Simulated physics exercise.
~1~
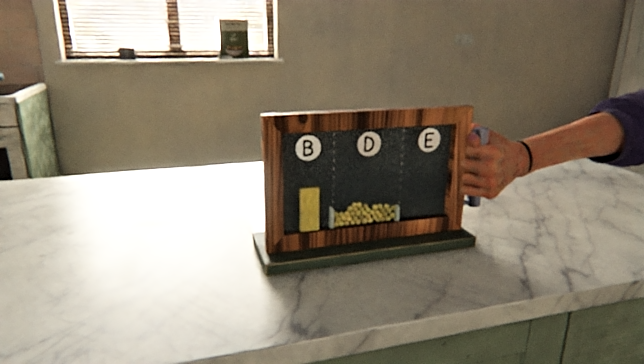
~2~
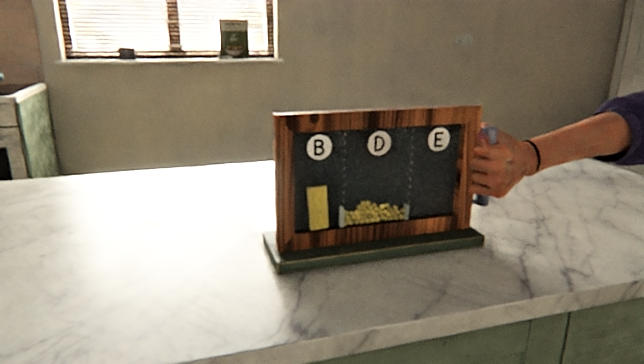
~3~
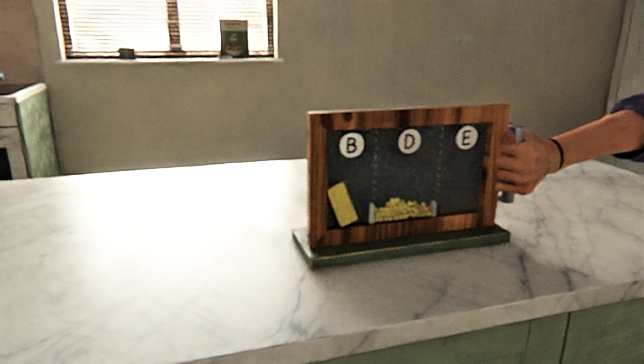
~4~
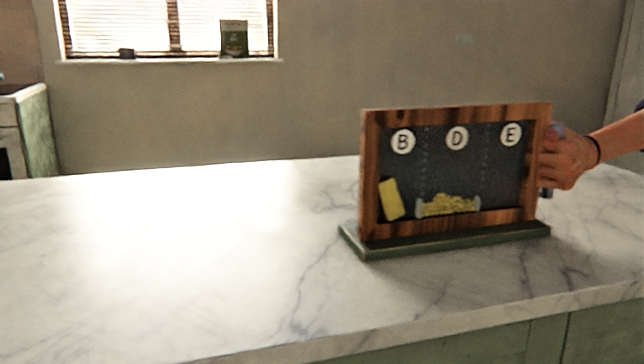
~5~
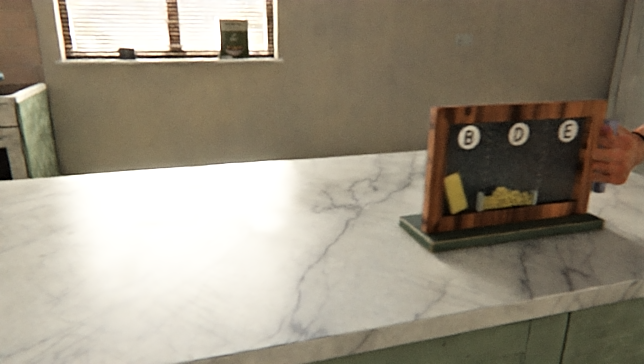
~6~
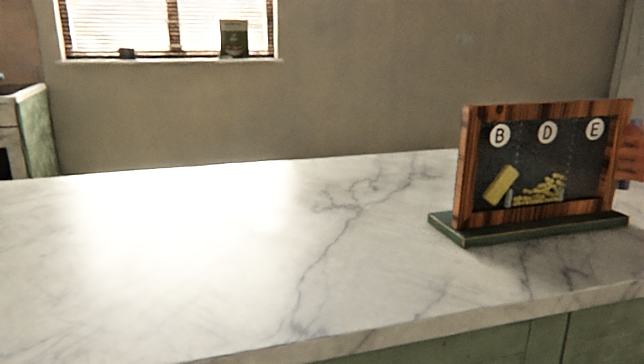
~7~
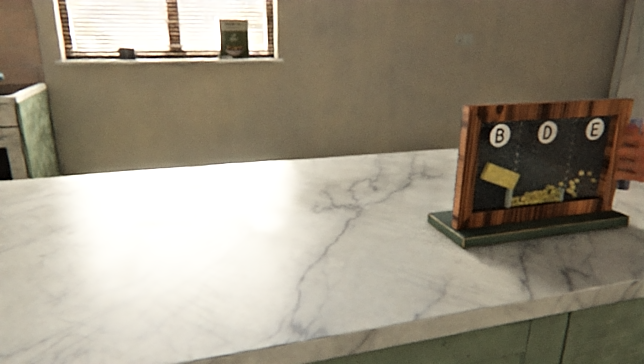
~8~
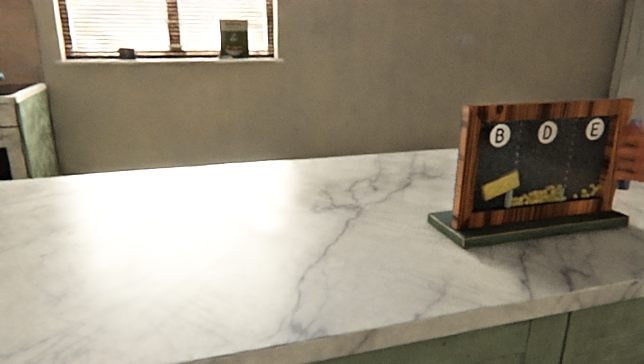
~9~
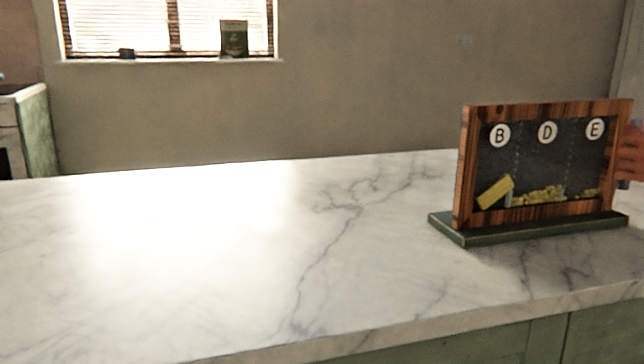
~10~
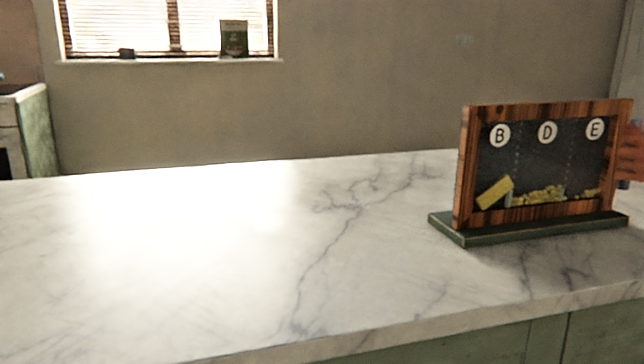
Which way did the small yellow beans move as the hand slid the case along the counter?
They moved to the right along with the case, and some spilled farther right into the strip marked E when it stopped.
On a marble counter, a hand slid a wood-framed case to the right, and the yellow block inside leaned left. When the case stopped, the yellow beans surged right, some spilling under letter E, while most stayed under D and the block rested tilted.
